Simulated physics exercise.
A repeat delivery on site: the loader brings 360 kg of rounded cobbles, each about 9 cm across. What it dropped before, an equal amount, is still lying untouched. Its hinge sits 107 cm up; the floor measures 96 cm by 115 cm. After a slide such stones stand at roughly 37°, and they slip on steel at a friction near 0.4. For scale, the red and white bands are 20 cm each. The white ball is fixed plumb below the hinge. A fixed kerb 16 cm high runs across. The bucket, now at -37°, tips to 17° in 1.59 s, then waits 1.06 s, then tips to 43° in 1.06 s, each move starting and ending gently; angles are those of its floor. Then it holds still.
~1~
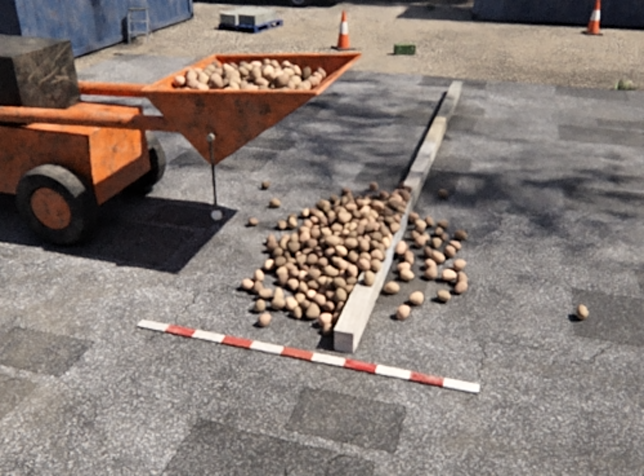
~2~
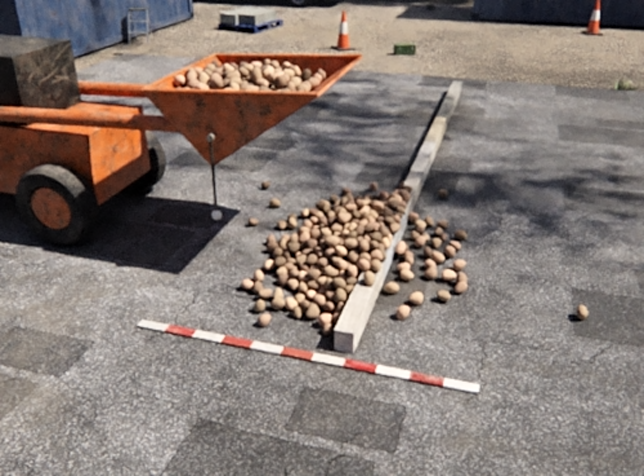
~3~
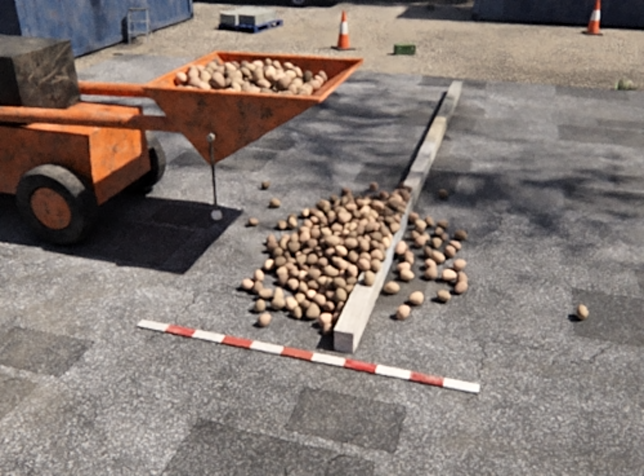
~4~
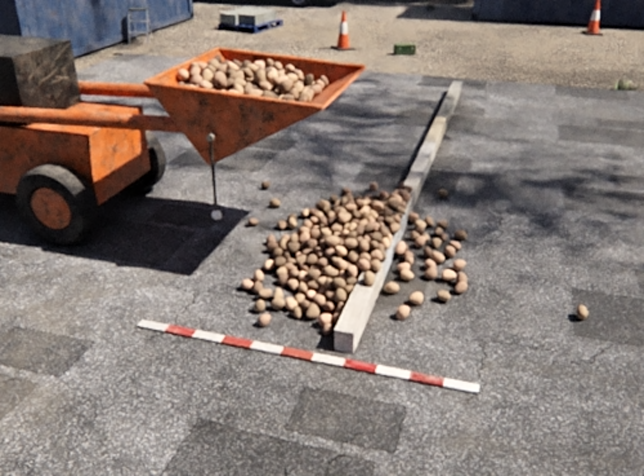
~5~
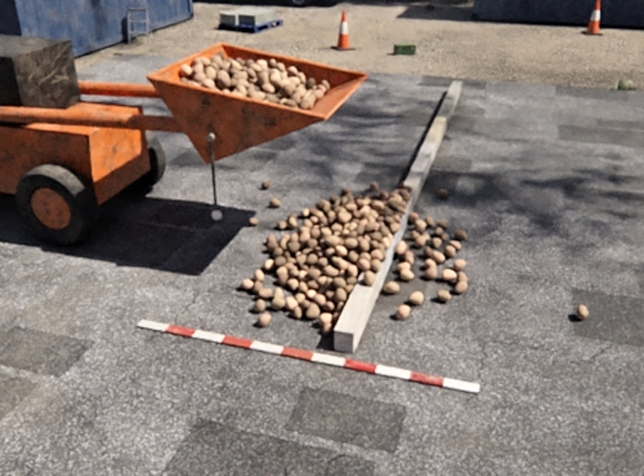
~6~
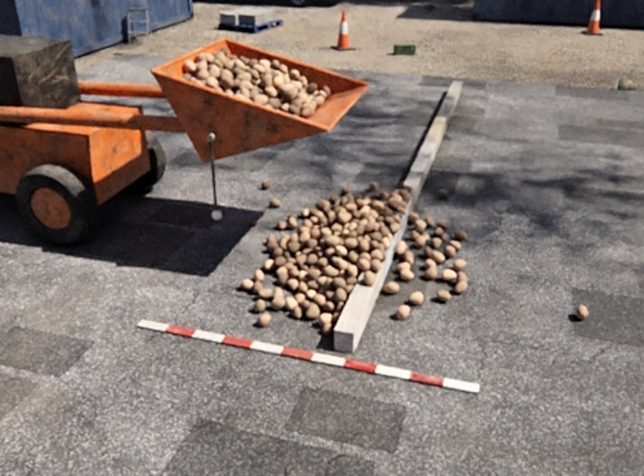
The orange bucket of a wheeled loader at the left, filled with tan rounded cobbles, tilts slowly forward, its right-hand lip dipping a little and its left edge rising, while the camera stays still. Below it, a heap of similar cobbles lies motionless against a pale kerb, some scattered beyond it, behind a red-and-white banded strip. The setting is a sunlit grey paved yard seen from above, with orange cones and dark blue containers at the back.
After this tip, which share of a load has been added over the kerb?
About 31 per cent.
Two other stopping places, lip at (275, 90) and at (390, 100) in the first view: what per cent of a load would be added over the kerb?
About 0 and 90 per cent.
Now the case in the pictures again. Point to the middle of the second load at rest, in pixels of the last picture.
Their middle is at about (358, 234).
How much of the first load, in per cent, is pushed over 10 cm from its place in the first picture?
About 10 per cent.
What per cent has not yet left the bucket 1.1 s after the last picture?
Roughly 95 per cent is still inside.
Then, 0.6 s after the last picture the floor is at 8°; in per cent of one load, 100 in the bucket, 92 on this side of the kerb, 8 over the kerb; the foremost stones are at (470, 273).
Then, 1.1 s after the last picture the floor is at 17°; in per cent of one load, 95 in the bucket, 97 on this side of the kerb, 8 over the kerb; the foremost stones are at (470, 273).
Then, 3.6 s after the last picture the floor is at 43°; in per cent of one load, 0 in the bucket, 161 on this side of the kerb, 39 over the kerb; the foremost stones are at (518, 277).
Then, 6.2 s after the last picture the floor is at 43°; in per cent of one load, 0 in the bucket, 161 on this side of the kerb, 39 over the kerb; the foremost stones are at (518, 277). Net gain over the kerb, 31.
